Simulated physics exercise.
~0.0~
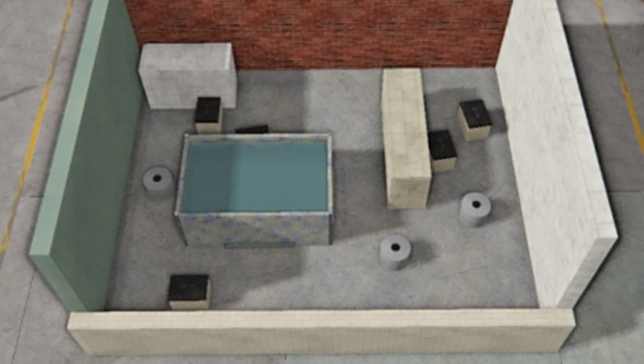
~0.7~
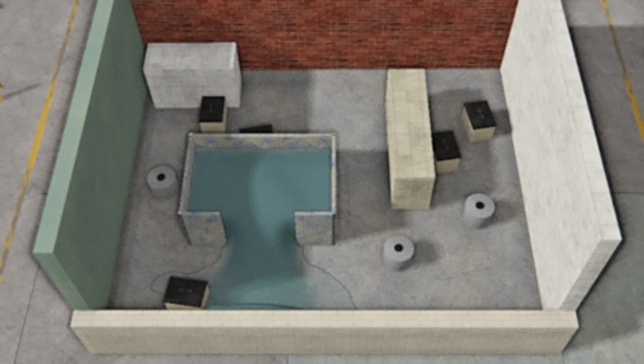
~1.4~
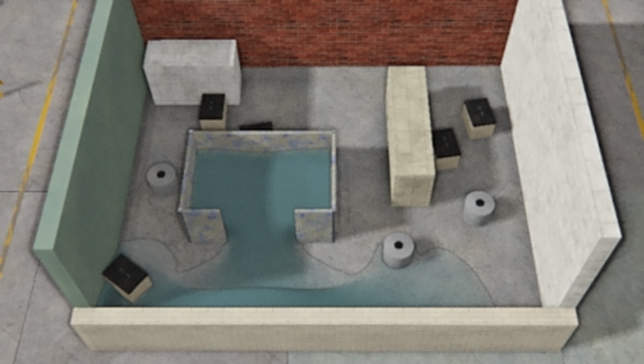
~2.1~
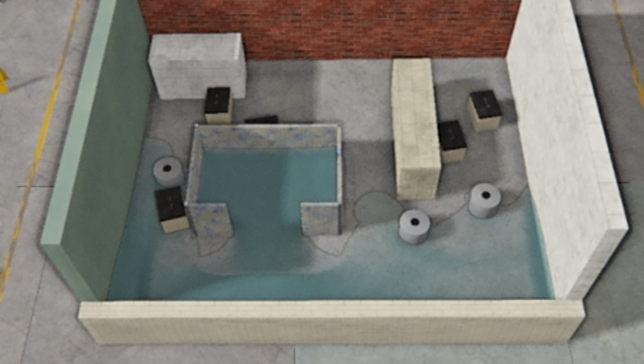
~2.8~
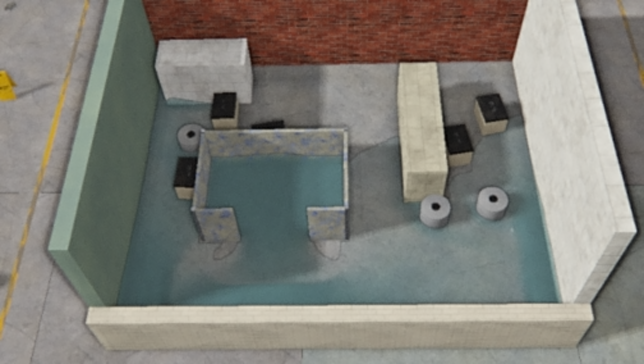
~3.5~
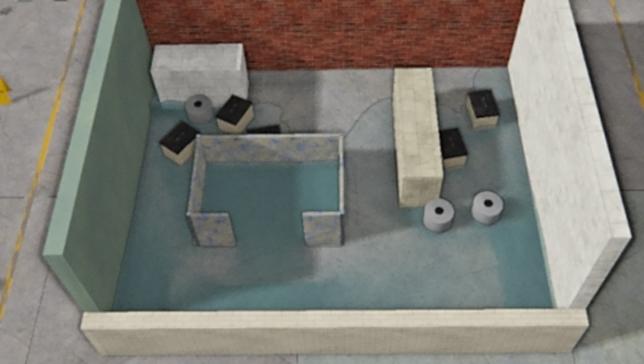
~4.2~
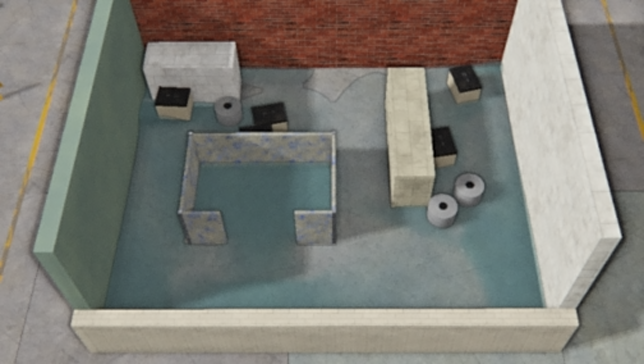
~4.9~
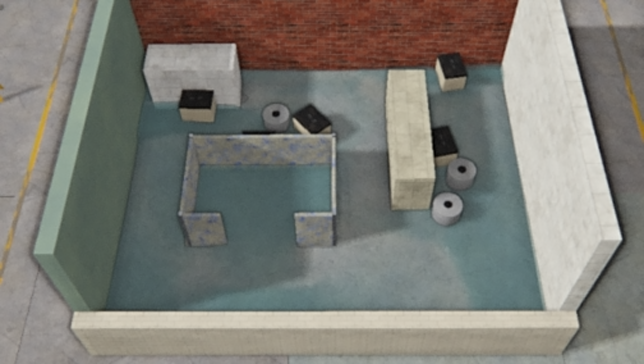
Loading hall with open tank spilling water through its front, flooding the floor and shifting black-topped chests and grey tubs into new spots.
